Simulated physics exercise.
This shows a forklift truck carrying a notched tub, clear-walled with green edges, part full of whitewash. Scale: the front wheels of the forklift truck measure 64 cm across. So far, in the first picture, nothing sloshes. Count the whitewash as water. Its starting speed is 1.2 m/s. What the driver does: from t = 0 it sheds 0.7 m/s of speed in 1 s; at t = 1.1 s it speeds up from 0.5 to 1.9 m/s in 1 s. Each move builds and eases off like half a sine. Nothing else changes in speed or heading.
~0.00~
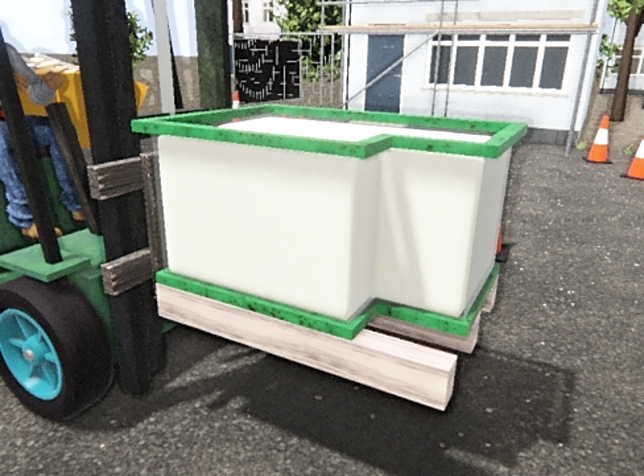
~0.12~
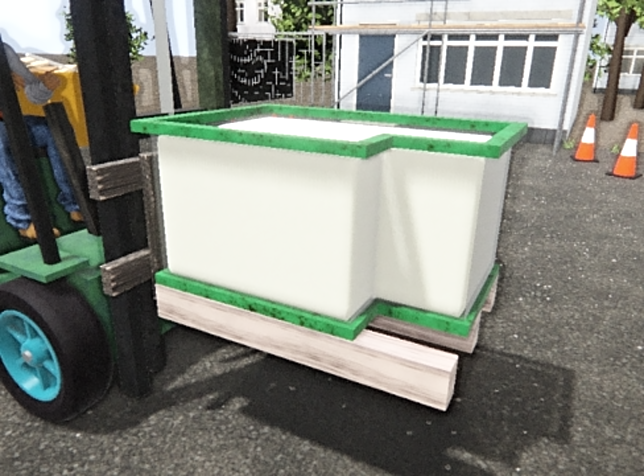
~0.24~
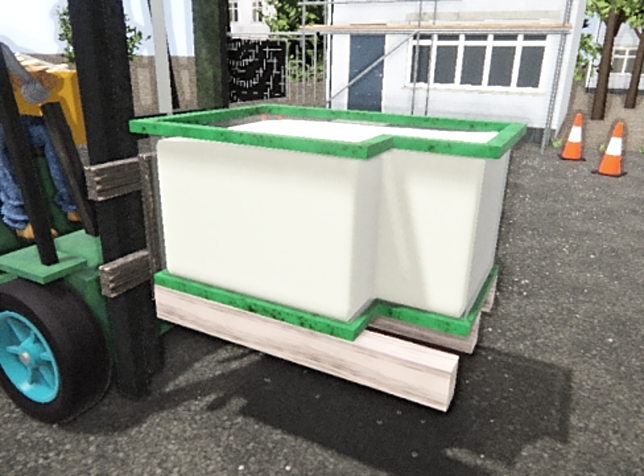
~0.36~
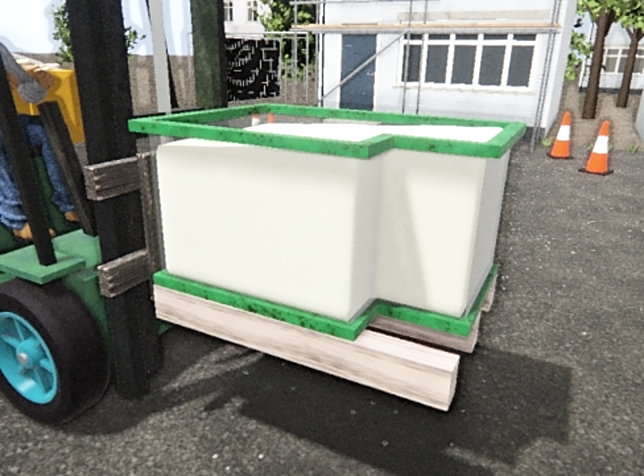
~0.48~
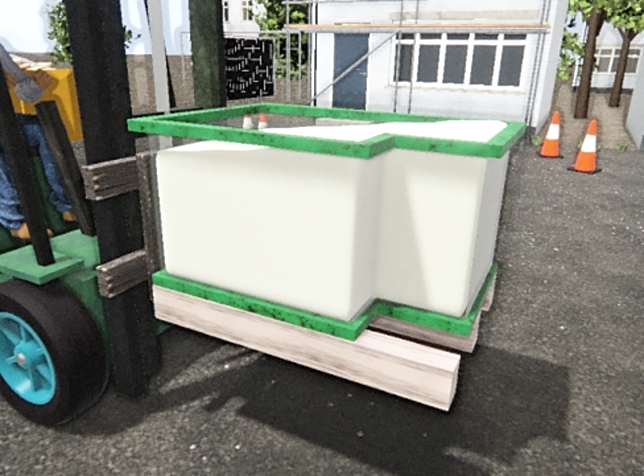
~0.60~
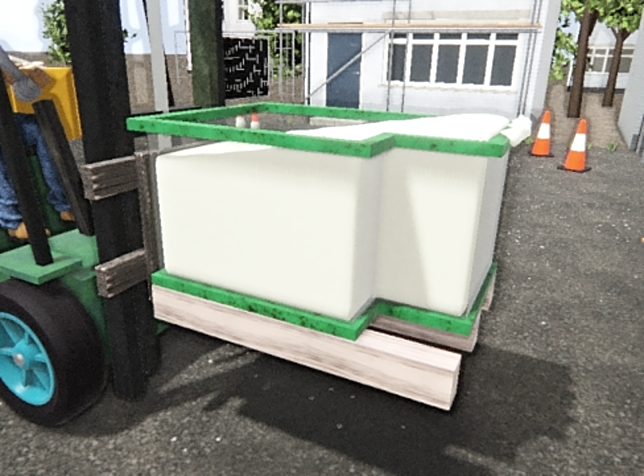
A green-edged tub rides on a forklift as its white liquid rises toward the right.
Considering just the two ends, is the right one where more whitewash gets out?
No.
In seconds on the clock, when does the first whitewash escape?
It first spills at close to 0.9 s.
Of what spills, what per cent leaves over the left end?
Share: Around 60%.
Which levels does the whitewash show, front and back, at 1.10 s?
Front level 50 cm, back level 52 cm.
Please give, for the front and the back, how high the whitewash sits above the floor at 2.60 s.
Level: ~ 54 cm in front; 40 cm behind.
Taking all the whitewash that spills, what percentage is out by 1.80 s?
About 40 percent, give or take.
By 1.10 s front 50 cm, middle 50 cm, back 51 cm above the floor; the loss stands at 1 per cent, over the right end.
By 1.80 s front 33 cm, middle 49 cm, back 58 cm above the floor; the loss stands at 3 per cent, over the left end and the right end, a little elsewhere.
By 2.60 s front 53 cm, middle 50 cm, back 41 cm above the floor; the loss stands at 6 per cent, over the left end, a little elsewhere.
By 5.09 s the loss stands at 7 per cent, over the left end, a little elsewhere; the right end has passed 1 per cent and the left end 4.
